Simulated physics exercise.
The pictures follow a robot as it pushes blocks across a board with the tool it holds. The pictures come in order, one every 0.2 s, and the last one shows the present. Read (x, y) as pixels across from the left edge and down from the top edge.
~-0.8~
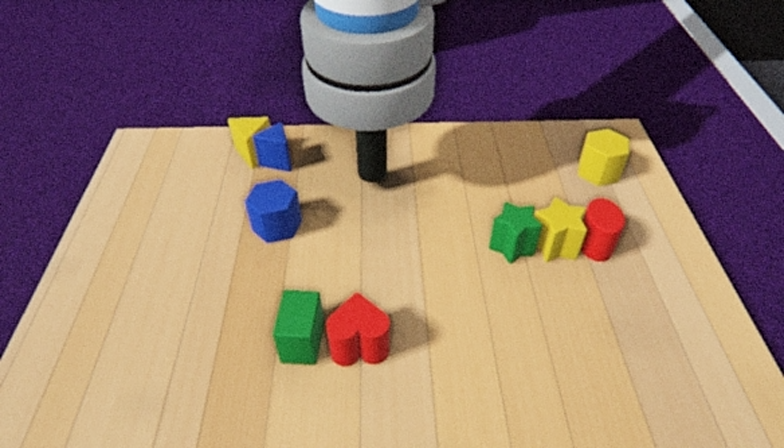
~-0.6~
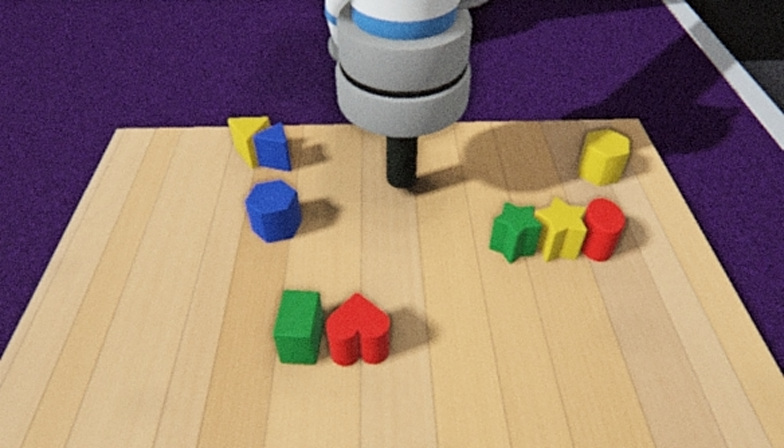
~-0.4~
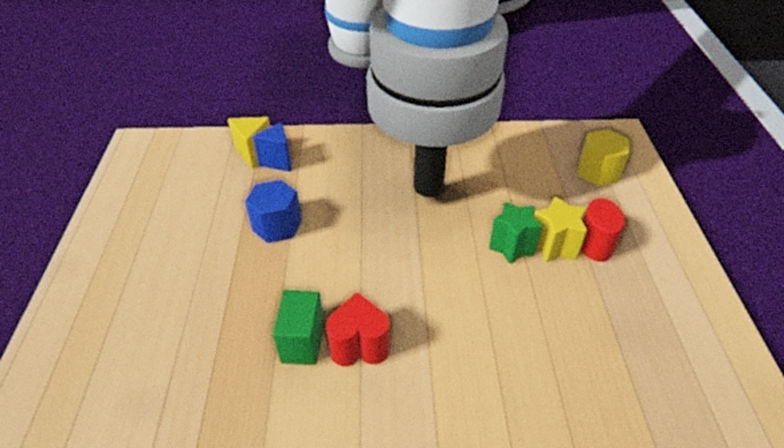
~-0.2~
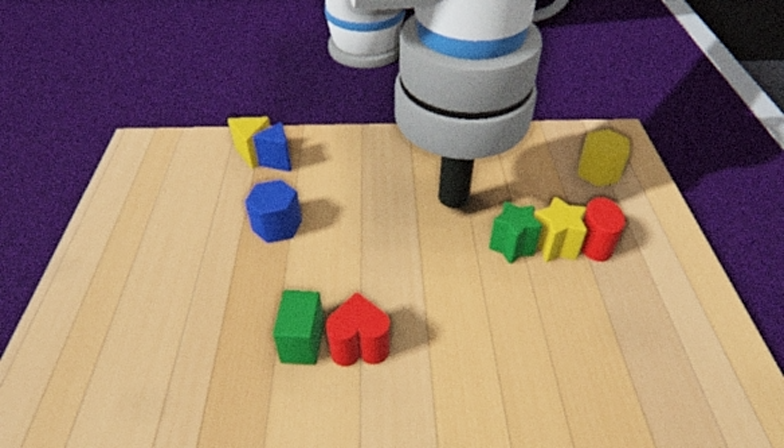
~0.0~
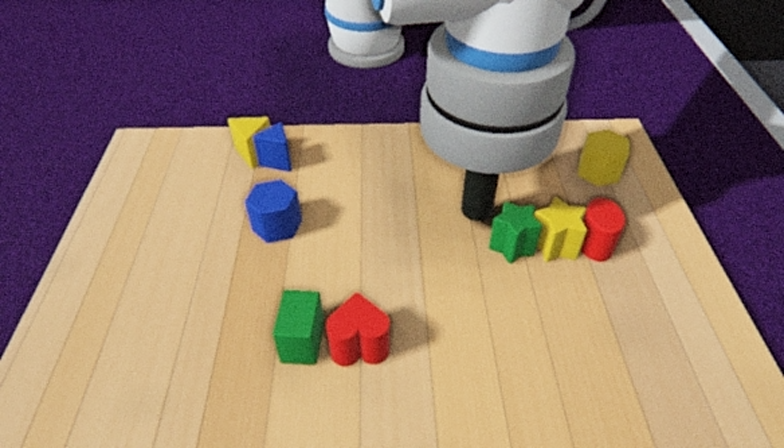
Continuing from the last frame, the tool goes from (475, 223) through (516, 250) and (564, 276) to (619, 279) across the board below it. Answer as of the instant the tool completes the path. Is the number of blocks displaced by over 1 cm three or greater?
No, it doesn't check out.
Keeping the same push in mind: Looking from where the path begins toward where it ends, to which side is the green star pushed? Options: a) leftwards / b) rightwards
Letter b.
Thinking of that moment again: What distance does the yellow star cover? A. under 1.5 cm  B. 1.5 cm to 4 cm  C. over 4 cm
C: Over 4 cm.
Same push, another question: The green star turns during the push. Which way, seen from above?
The twist is clockwise.
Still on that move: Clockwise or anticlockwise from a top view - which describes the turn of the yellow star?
Looking down, it rotates anti-clockwise.
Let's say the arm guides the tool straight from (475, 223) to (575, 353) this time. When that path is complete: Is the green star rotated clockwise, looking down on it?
I believe not.
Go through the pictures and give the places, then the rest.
Lower end of the tool (373, 174), tops of blocks, green star (519, 216), yellow star (564, 215), red oval block (607, 214), in the first frame.
Tool (401, 180), blocks as before, in the second frame.
Tool (429, 189), blocks as before, in the third frame.
Tool (453, 199), blocks as before, in the fourth frame.
Tool (477, 212), green star (519, 216), yellow star (564, 215), red oval block (607, 214), in the fifth frame.
On the path given first. One third of the way, tool (519, 239); green star (549, 240), turned 25° clockwise; yellow star (590, 233), turned 50° anticlockwise; red oval block (612, 213), turned 15° anticlockwise.
Two thirds of the way, tool (568, 265); green star (586, 274), turned 55° clockwise; yellow star (620, 246), turned 100° anticlockwise; red oval block (613, 213), turned 15° anticlockwise.
At the end, tool (624, 268); green star (593, 277), turned 80° clockwise; yellow star (670, 249), turned 120° anticlockwise; red oval block (613, 212), turned 15° anticlockwise.
